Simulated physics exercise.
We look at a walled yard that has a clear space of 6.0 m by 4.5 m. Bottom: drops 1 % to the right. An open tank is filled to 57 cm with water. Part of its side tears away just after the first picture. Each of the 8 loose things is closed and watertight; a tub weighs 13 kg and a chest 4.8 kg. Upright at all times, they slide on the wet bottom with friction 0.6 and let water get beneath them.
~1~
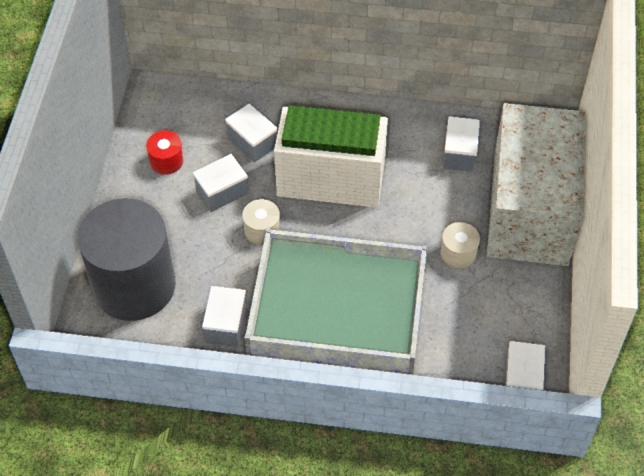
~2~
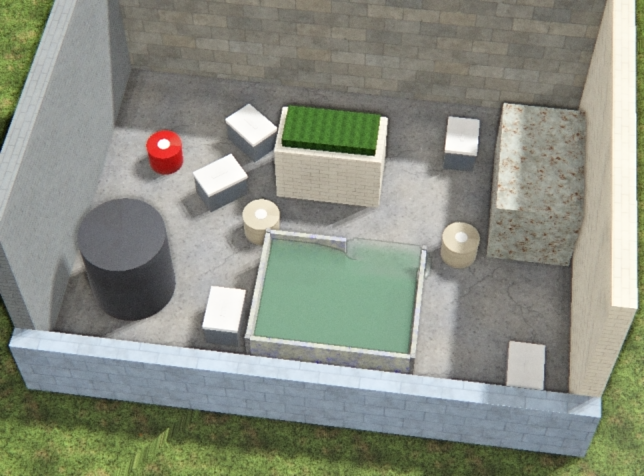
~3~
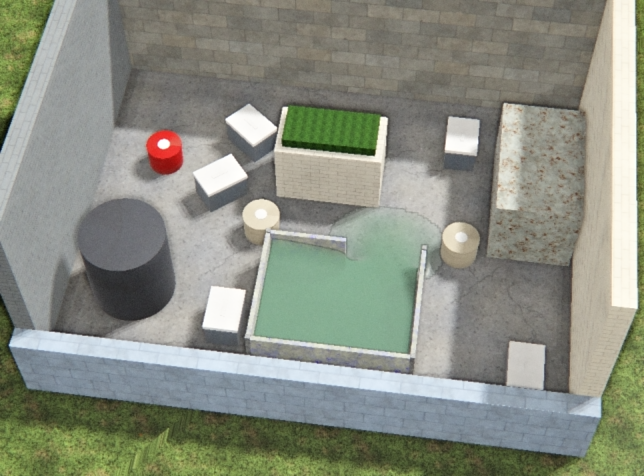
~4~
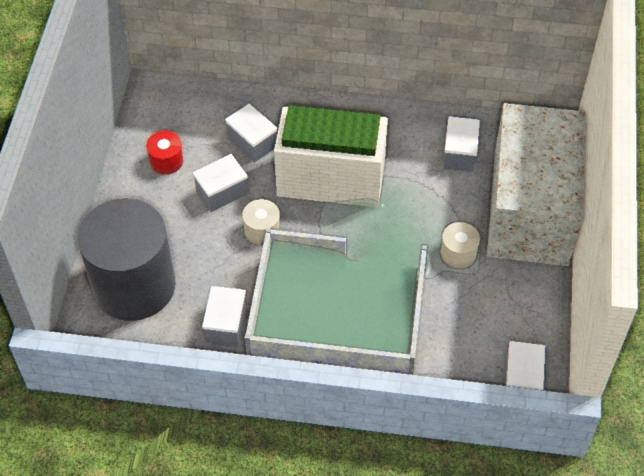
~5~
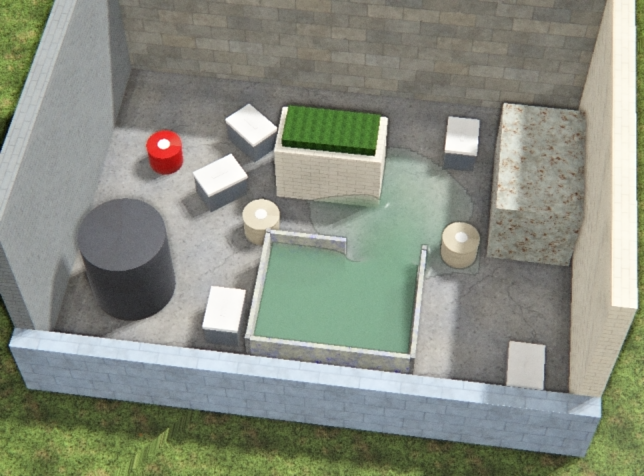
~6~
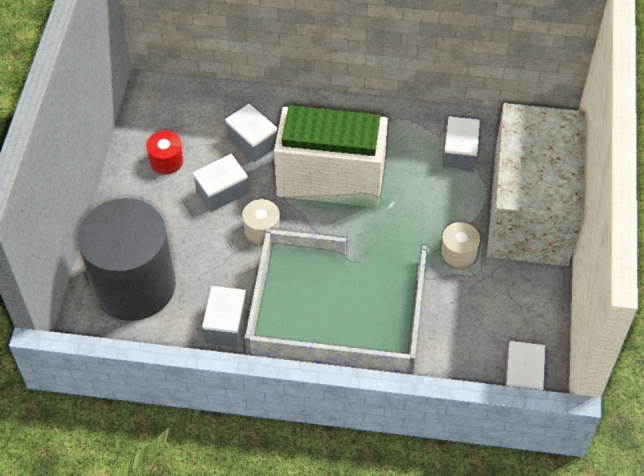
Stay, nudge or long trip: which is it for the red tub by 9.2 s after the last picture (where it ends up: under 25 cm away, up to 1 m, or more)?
It is set to wind up a moderate distance off.
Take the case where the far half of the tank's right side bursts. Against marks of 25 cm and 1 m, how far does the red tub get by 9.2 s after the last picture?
Result: The red tub remains where it was.
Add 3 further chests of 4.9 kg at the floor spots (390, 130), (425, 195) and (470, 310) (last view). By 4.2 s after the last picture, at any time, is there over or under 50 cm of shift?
First outside the limit, then outside the limit, then inside the limit.
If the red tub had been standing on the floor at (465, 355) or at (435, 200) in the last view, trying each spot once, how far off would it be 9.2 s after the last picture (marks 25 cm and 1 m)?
Nearly still; swept far.
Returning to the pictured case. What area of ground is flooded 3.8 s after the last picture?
About 20 m2.
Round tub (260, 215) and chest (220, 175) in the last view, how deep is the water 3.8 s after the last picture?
First roughly 3 cm, second roughly 4 cm.
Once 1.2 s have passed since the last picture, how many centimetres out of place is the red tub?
Displacement by then near 0 cm.
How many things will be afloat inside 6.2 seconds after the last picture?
Count at that moment: 4.
Then, 1.2 s after the last picture the red tub is near (164, 144), 0.0 m from its start, aground; 0 afloat.
Then, 3.8 s after the last picture the red tub is near (164, 144), 0.0 m from its start, aground; 4 afloat.
Then, 6.2 s after the last picture the red tub is near (163, 154), 0.2 m from its start, aground; 4 afloat.
Then, 9.2 s after the last picture the red tub is near (160, 170), 0.4 m from its start, aground; 5 afloat.
